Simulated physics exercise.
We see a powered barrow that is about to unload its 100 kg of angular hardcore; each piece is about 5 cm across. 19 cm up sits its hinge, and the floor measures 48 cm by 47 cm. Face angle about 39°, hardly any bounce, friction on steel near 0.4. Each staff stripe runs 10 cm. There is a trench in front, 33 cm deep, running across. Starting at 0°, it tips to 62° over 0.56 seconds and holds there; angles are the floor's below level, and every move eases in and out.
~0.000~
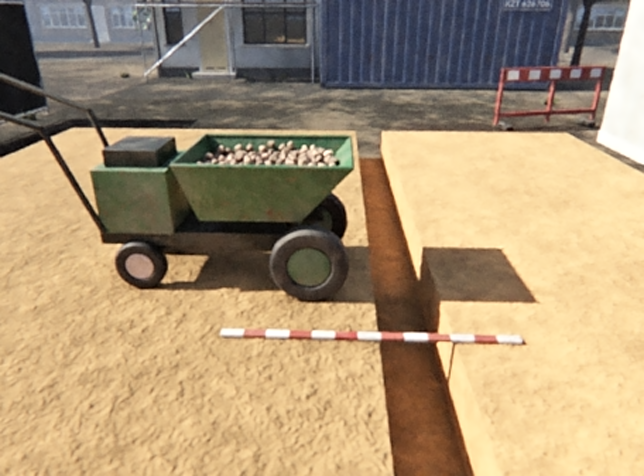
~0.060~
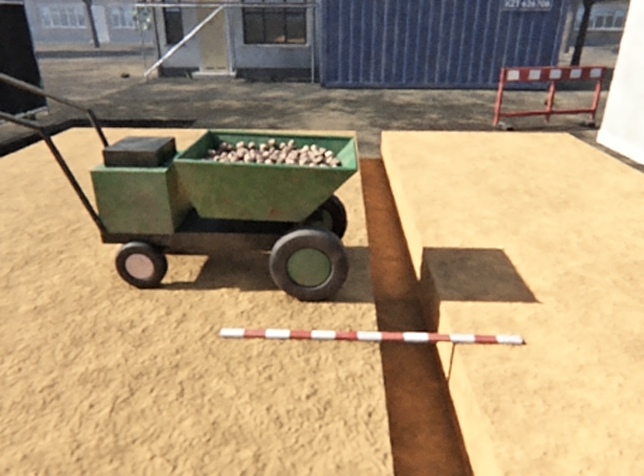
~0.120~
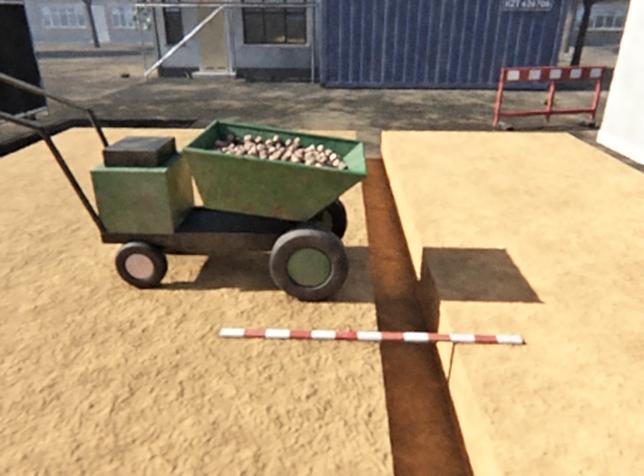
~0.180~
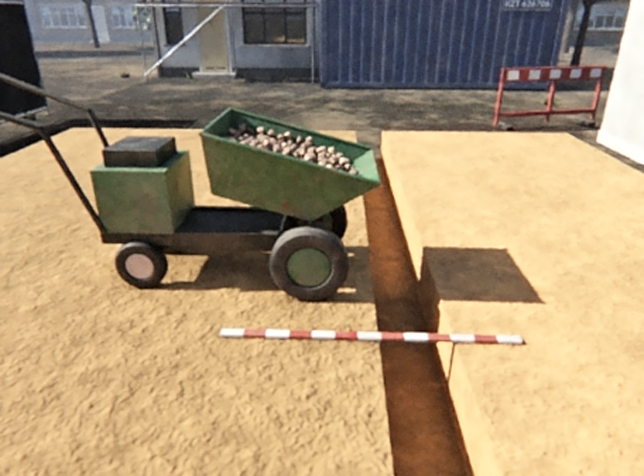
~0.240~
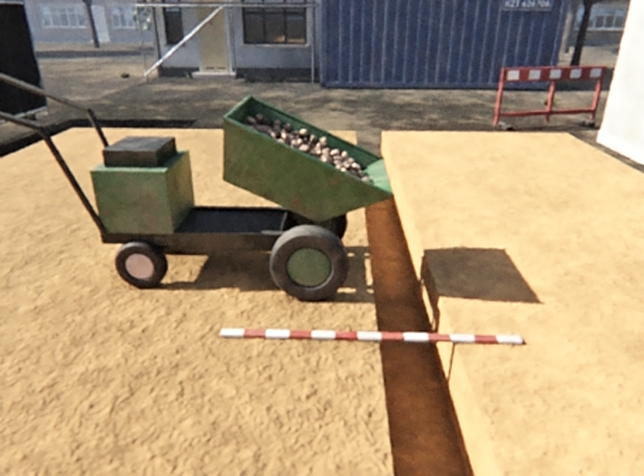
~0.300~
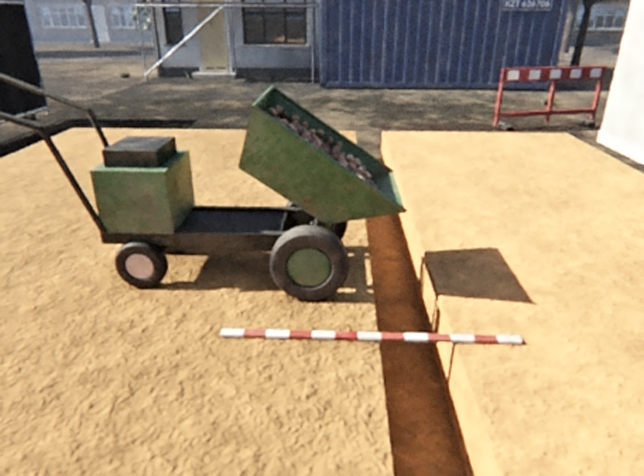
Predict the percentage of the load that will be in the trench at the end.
Predicted: Roughly 22 %.
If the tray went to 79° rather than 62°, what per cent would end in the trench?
In that case around 35 percent.
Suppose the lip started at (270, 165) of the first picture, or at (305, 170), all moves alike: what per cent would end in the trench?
The first start gives about 55 per cent, the second about 55.
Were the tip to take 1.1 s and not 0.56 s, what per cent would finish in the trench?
35 per cent.
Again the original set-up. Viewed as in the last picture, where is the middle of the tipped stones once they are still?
At about pixel (455, 272) in the last view.
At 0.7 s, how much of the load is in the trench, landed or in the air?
Roughly 5 percent of the load.
After 0.4 s the floor is at 52°; 100 % in the tray; the foremost stones are at (392, 212).
After 0.7 s the floor is at 62°; 93 % in the tray, 5 % in the trench, 3 % past the trench; the foremost stones are at (451, 262).
After 1.0 s the floor is at 62°; 48 % in the tray, 7 % in the trench, 45 % past the trench; the foremost stones are at (551, 273).
After 3.0 s the floor is at 62°; 31 % in the tray, 22 % in the trench, 47 % past the trench; the foremost stones are at (624, 275).
